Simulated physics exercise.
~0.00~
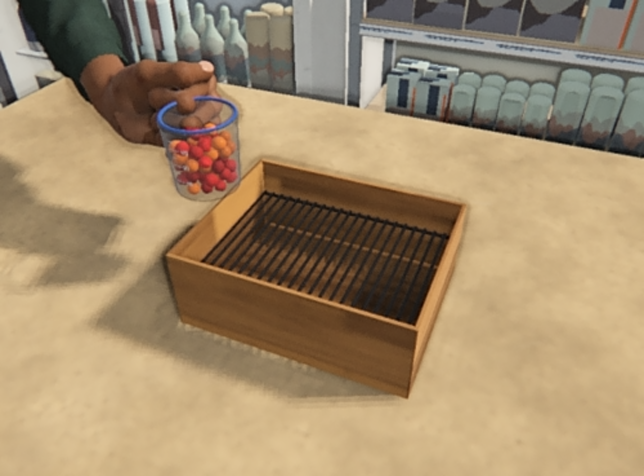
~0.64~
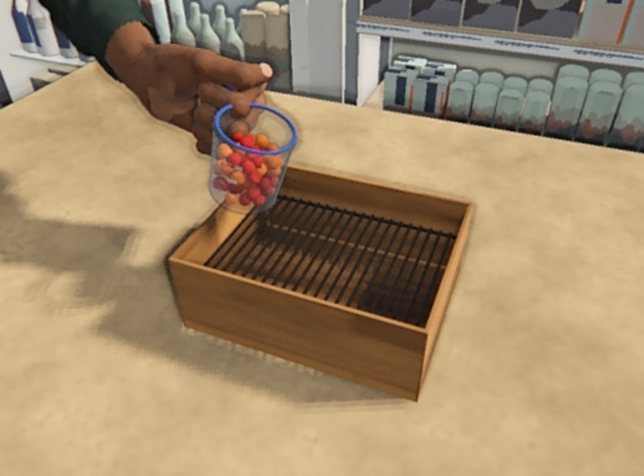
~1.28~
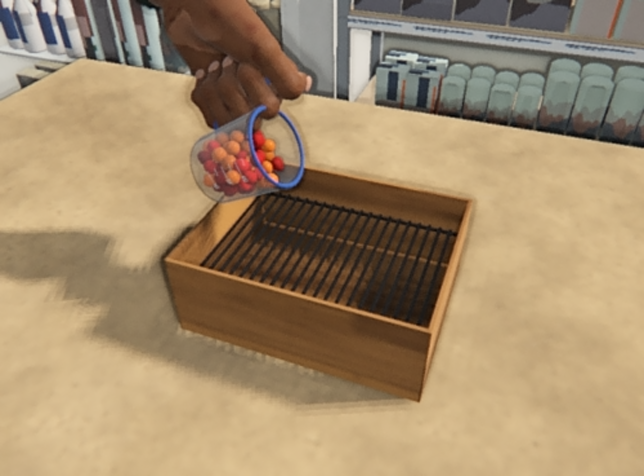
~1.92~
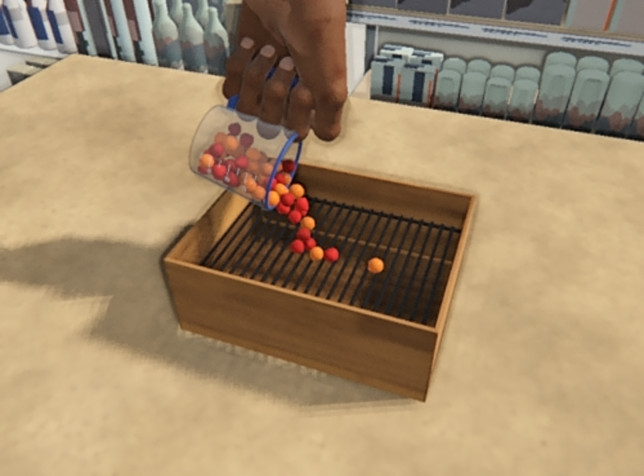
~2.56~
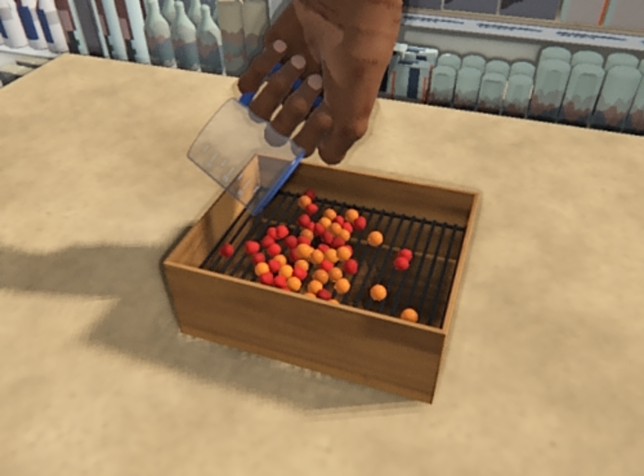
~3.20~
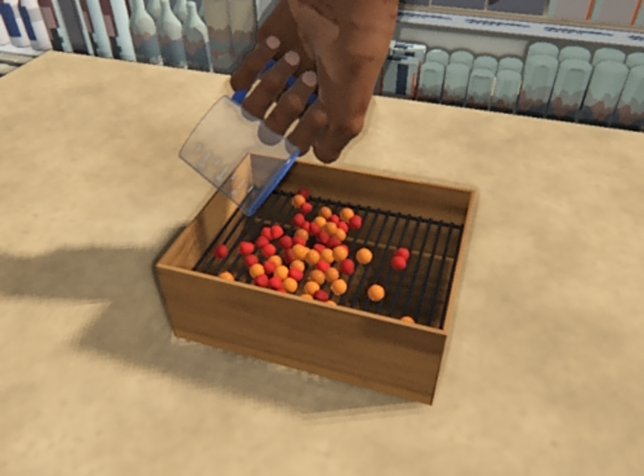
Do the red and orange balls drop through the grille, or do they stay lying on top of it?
Both the red and the orange balls stay on top of the grille. None of either colour drops through the wires.
